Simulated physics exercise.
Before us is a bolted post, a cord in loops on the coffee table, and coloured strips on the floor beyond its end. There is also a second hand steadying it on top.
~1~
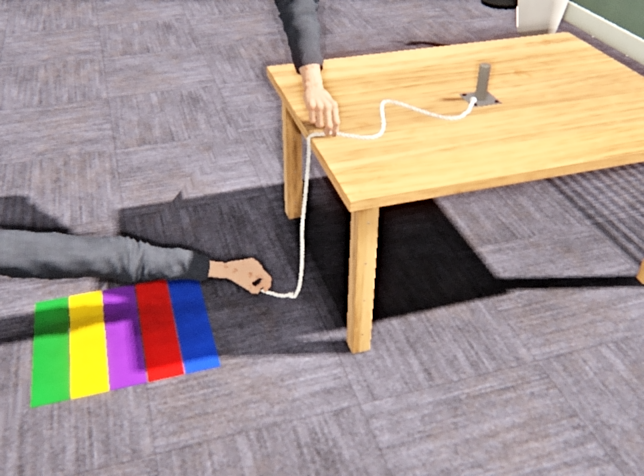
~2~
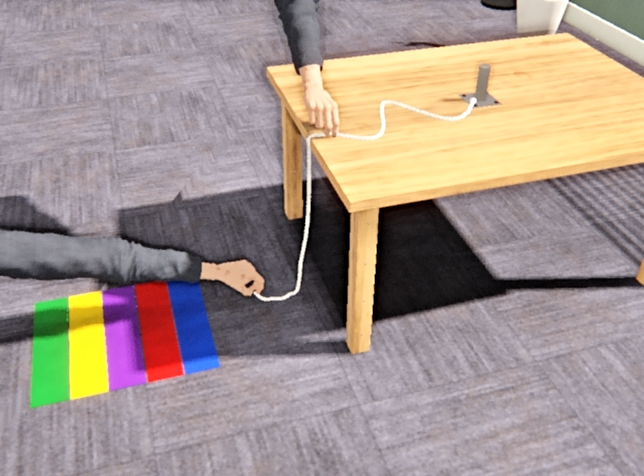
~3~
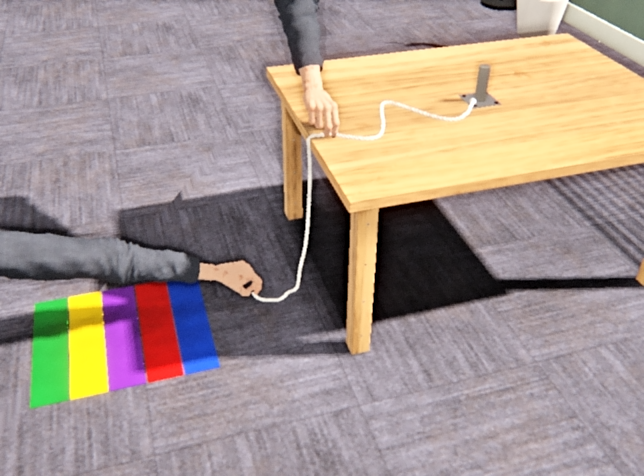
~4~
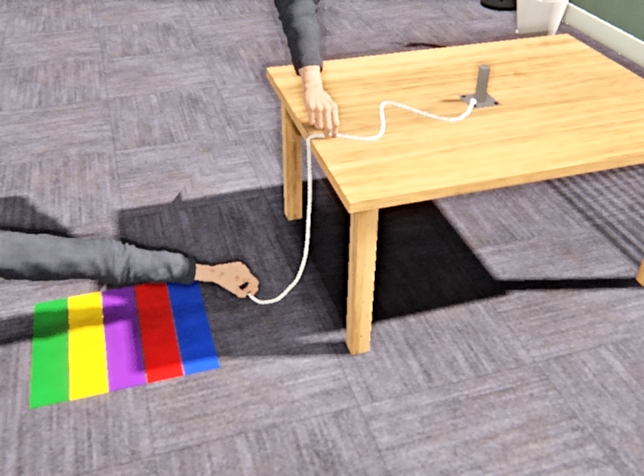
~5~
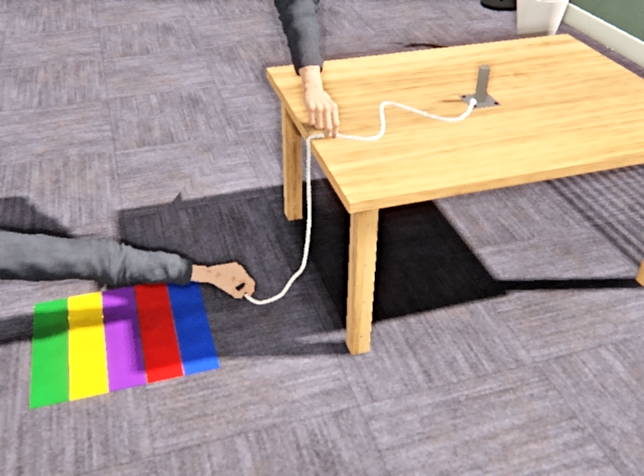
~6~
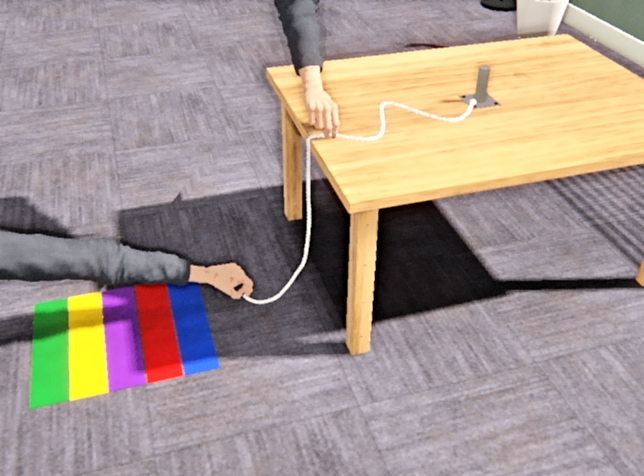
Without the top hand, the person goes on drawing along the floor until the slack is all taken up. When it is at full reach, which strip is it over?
It is over the green strip.
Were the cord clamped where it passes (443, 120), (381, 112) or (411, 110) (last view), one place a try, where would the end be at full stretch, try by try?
Going through the three tries, you get (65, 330), (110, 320) and (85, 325).
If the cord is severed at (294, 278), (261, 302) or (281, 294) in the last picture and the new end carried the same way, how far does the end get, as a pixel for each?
The pixels are (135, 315), (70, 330) and (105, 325), in the order of the tries.
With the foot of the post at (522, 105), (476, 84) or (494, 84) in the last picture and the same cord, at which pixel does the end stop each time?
About (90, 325), (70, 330) and (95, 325).
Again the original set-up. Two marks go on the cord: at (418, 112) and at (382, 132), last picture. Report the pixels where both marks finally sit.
The first at (391, 115), the second at (295, 139).
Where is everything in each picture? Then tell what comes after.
End (262, 290); blue (199, 351); red (163, 358); purple (127, 366); yellow (89, 374); green (51, 382), in the first frame.
End (255, 292); cord through (464, 114) (398, 105) (381, 134) (309, 144) (308, 214) (300, 276), in the second frame.
End (253, 293), in the third frame.
End (249, 294); cord through (464, 115) (398, 105) (381, 135) (309, 145) (309, 215) (299, 277), in the fourth frame.
End (246, 295), in the fifth frame.
End (244, 295); cord through (464, 116) (398, 106) (381, 135) (309, 145) (309, 215) (296, 275), in the sixth frame.
Soon after, end near (100, 323); over yellow.
After that, end near (65, 330); over green.
At the stop, end near (42, 334); over green. It gets as far as the green strip.
